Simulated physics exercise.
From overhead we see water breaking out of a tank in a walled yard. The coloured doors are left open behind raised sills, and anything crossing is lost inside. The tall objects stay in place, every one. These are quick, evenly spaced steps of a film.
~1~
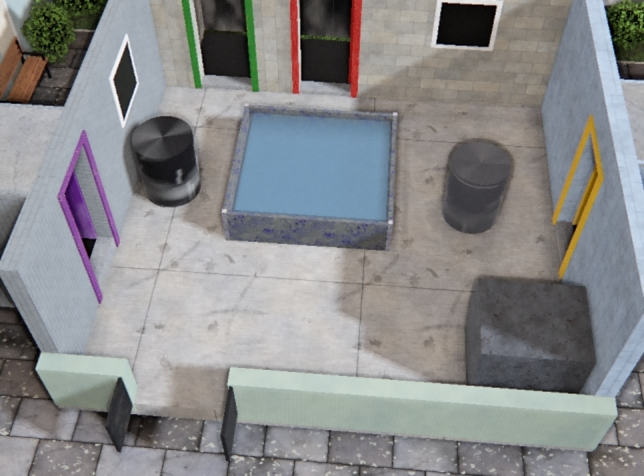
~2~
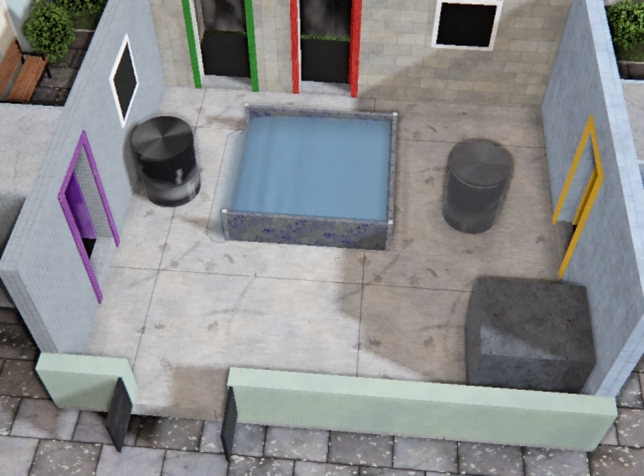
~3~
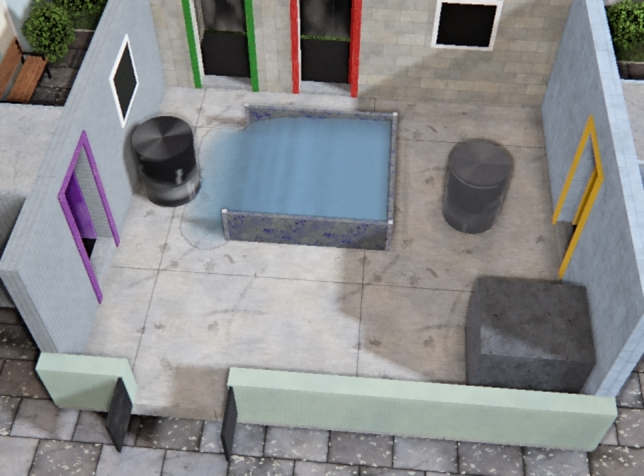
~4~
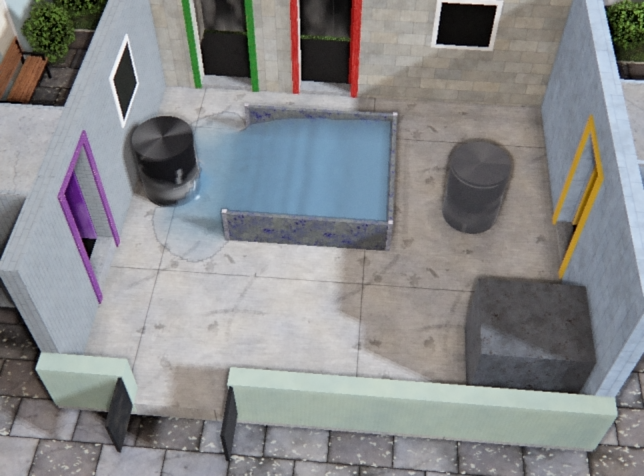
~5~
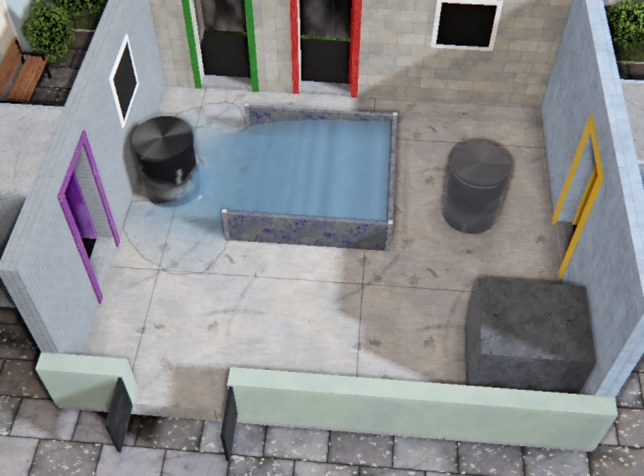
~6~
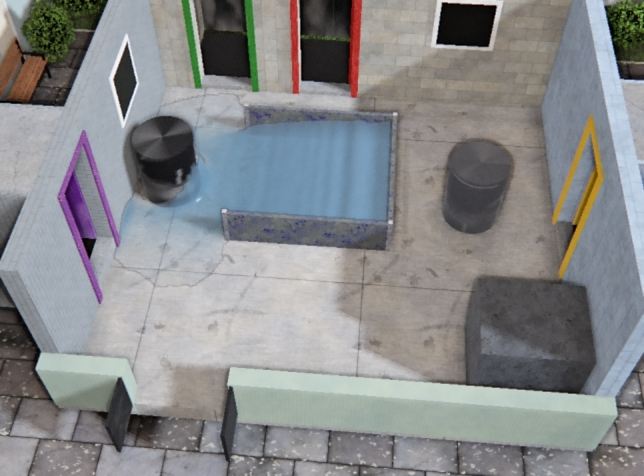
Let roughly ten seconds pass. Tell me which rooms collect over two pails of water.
One by one: Purple door: At most two buckets; yellow door: At most two buckets; red door: At most two buckets; green door: Over two buckets.
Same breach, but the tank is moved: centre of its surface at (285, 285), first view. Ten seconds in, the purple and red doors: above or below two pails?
My guess: The purple gets past it, while the red stays short of it.
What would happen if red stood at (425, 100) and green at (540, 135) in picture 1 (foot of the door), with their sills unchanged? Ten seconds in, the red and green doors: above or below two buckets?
Taking them in turn, the red door remains below the limit and the green door crosses the limit.
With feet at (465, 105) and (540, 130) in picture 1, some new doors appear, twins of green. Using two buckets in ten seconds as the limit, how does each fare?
Falls short; goes past it.
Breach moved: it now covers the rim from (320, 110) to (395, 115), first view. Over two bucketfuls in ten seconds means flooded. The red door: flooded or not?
The red door exceeds the limit.
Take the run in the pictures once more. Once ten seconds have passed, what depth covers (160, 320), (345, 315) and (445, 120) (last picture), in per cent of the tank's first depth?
In order: About 12, 4 and 8 in a hundred.
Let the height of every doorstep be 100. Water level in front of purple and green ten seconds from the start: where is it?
Depth ratios, approx.: 30 and 90 percent.
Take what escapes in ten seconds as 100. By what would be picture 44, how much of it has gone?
Close to 75 out of every hundred.
A moment on, water covers 20 % of the floor; the purple door wet at the sill, nothing in, the yellow door not reached, the red door not reached, the green door wet at the sill, nothing in.
Next, water covers 30 % of the floor; the purple door wet at the sill, nothing in, the yellow door not reached, the red door not reached, the green door under two buckets in.
Then, water covers 45 % of the floor; the purple door under two buckets in, the yellow door not reached, the red door wet at the sill, nothing in, the green door far over two buckets in.
Later, water covers 75 % of the floor; the purple door under two buckets in, the yellow door wet at the sill, nothing in, the red door wet at the sill, nothing in, the green door far over two buckets in.
In the end, water covers 95 % of the floor; the purple door under two buckets in, the yellow door wet at the sill, nothing in, the red door wet at the sill, nothing in, the green door far over two buckets in.
